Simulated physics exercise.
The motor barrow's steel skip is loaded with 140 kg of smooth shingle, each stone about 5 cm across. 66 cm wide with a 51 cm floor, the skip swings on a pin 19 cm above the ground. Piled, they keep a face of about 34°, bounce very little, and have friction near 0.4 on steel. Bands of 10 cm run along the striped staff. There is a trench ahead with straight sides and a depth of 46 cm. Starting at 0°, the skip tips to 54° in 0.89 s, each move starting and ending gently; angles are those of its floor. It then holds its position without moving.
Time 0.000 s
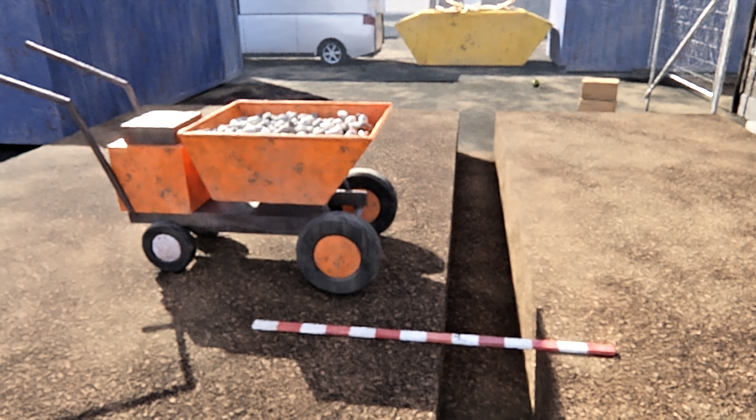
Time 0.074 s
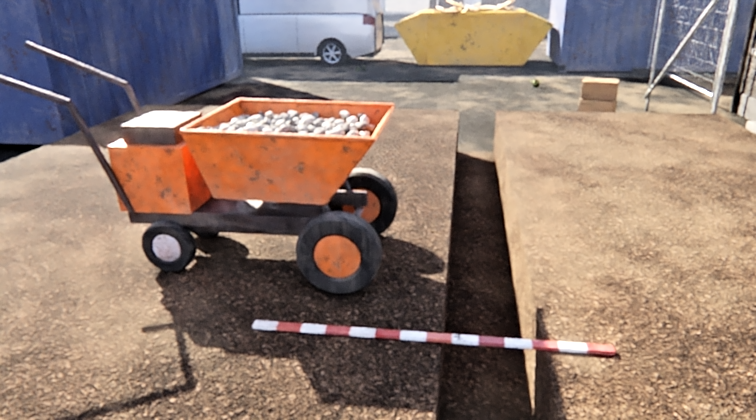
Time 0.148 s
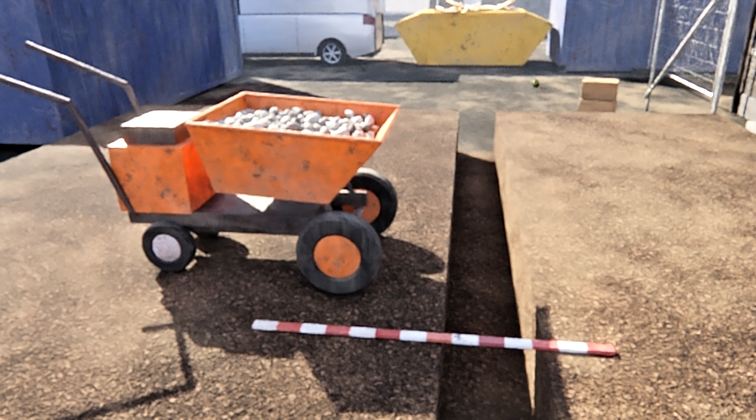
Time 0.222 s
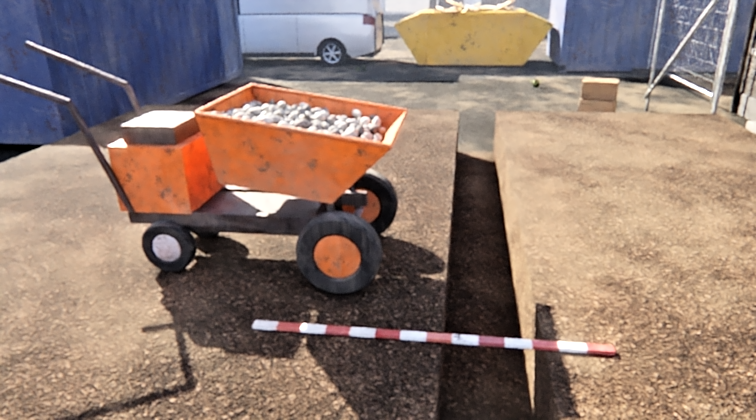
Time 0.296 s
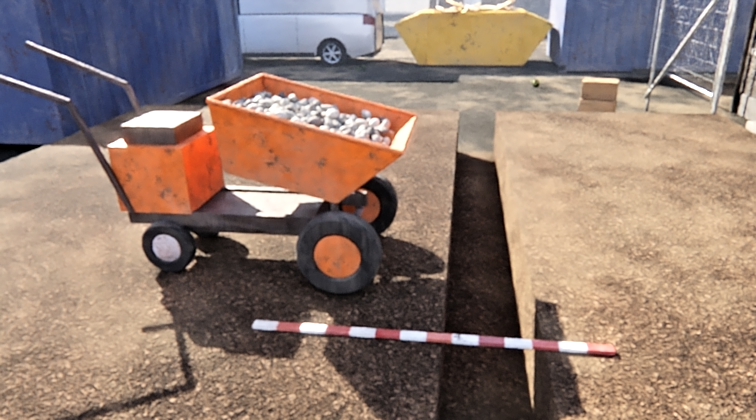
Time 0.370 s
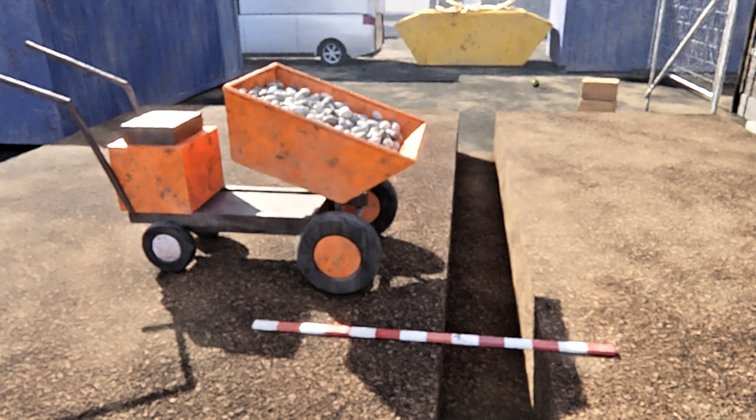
The orange skip of grey stones tilts steadily to the right on its stationary barrow.
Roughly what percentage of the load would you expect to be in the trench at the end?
I'd expect around 45 per cent.
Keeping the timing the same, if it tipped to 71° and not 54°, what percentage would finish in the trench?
Roughly 75 percent.
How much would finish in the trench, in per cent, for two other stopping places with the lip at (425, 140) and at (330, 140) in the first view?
Roughly 20 in a hundred, then 55 in a hundred.
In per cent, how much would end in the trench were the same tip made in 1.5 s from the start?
Close to 50 percent, then.
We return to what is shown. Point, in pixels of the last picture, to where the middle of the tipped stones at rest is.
At about pixel (496, 337) in the last view.
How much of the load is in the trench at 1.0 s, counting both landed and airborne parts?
By that point it's something like 10 in a hundred.
After 0.7 s the floor is at 46°; 100 % in the skip; the foremost stones are at (436, 180).
After 1.0 s the floor is at 54°; 91 % in the skip, 8 % in the trench; the foremost stones are at (517, 249).
After 1.3 s the floor is at 54°; 66 % in the skip, 25 % in the trench, 9 % past the trench; the foremost stones are at (607, 282).
After 3.3 s the floor is at 54°; 44 % in the skip, 45 % in the trench, 10 % past the trench; the foremost stones are at (717, 269).
